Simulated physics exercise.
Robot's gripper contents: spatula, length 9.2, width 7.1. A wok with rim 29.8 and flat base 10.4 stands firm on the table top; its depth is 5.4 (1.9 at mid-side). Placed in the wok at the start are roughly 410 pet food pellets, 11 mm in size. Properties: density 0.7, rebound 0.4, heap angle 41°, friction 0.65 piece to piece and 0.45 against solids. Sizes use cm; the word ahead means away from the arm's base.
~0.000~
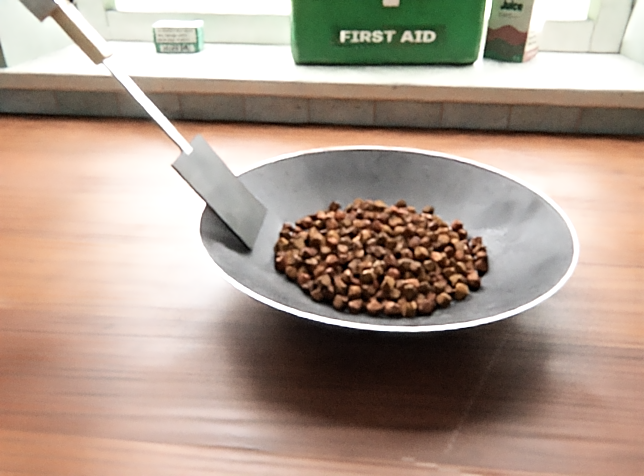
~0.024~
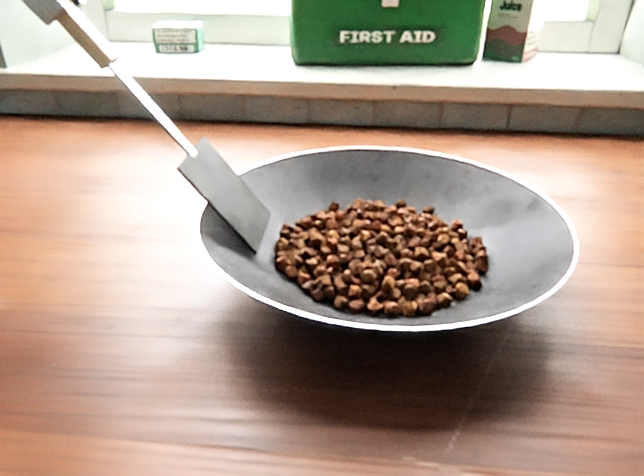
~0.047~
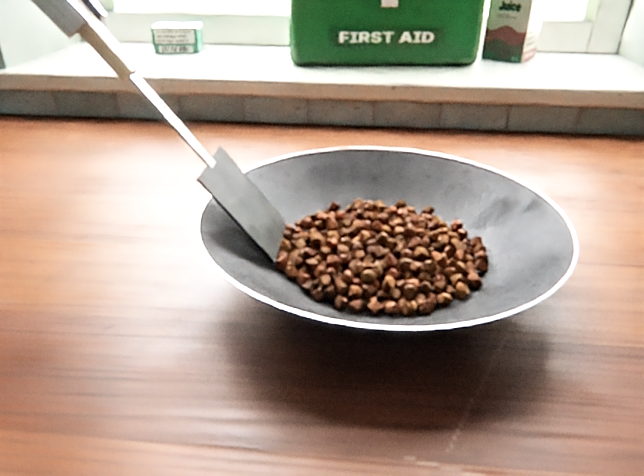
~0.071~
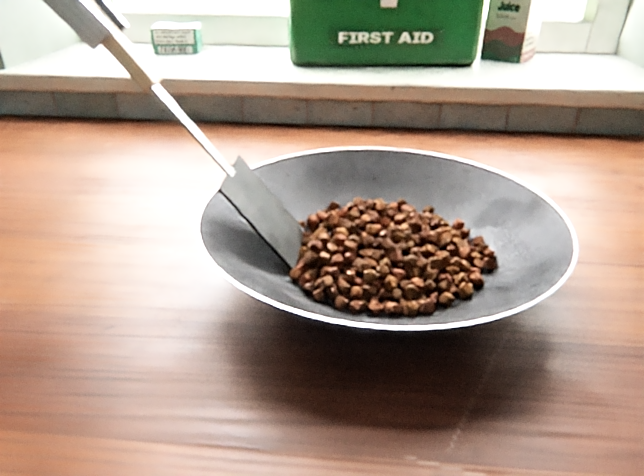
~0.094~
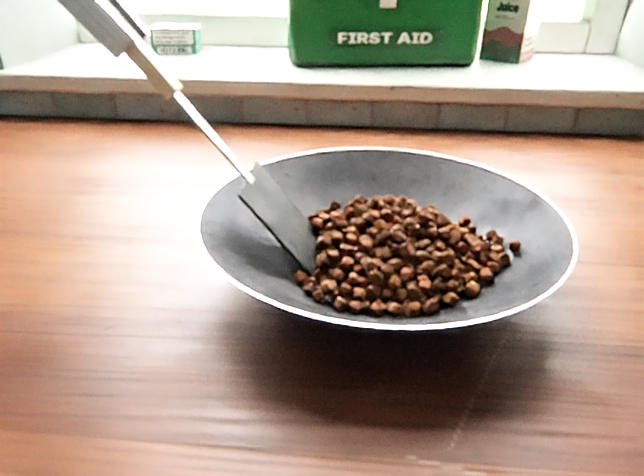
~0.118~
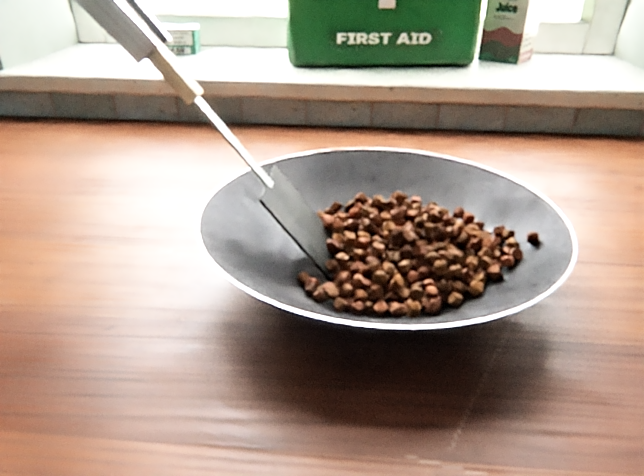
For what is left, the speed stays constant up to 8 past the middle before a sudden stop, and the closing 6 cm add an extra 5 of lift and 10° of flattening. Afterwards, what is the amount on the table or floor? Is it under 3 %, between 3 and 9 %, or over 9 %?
It is between 3 and 9 %.
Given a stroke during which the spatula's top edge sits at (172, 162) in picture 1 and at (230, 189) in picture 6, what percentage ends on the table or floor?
0 %.
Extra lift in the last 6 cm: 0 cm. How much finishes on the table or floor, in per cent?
It comes to around 15 percent.
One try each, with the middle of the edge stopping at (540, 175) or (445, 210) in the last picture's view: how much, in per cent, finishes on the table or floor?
About 30 and 0 per cent.
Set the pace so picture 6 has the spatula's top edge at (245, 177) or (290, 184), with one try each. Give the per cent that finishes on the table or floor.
That comes to some 0 and some 15 percent, in that order.
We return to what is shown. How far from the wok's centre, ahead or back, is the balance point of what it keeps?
The balance point lies close to 5.5 cm ahead.
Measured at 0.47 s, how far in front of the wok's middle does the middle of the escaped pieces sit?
About 20 cm.
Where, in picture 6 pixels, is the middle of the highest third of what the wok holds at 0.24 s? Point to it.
The middle lies somewhere about (502, 231).
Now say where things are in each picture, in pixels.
The first frame shows the spatula top edge at (185, 148), sloping 52°; upper third of the load around (378, 245), from x 280 to 480, top at y 205; 414 in the wok.
The second frame shows the spatula top edge at (190, 151), sloping 52°; upper third of the load around (378, 245), from x 280 to 480, top at y 205.
The third frame shows the spatula top edge at (209, 161), sloping 52°; upper third of the load around (381, 245), from x 280 to 480, top at y 205.
The fourth frame shows the spatula top edge at (229, 170), sloping 52°; upper third of the load around (388, 242), from x 295 to 490, top at y 200.
The fifth frame shows the spatula top edge at (248, 177), sloping 52°; upper third of the load around (400, 239), from x 300 to 515, top at y 200.
The sixth frame shows the spatula top edge at (267, 182), sloping 52°; upper third of the load around (420, 240), from x 305 to 530, top at y 195; 414 in the wok.
After 0.18 s, sloping 52°, highest piece 6 above the table; 414 in the wok.
After 0.24 s, sloping 48°, highest piece 7 above the table; 413 in the wok, 1 on the blade or in flight.
After 0.47 s, sloping 42°, highest piece 8 above the table; 391 in the wok, 14 on the table or floor, 9 on the blade or in flight.
After 1.52 s, sloping 42°, highest piece 6 above the table; 390 in the wok, 24 on the table or floor.
In the end, 390 in the wok, 24 on the table or floor. That is 6 % on the table or floor.
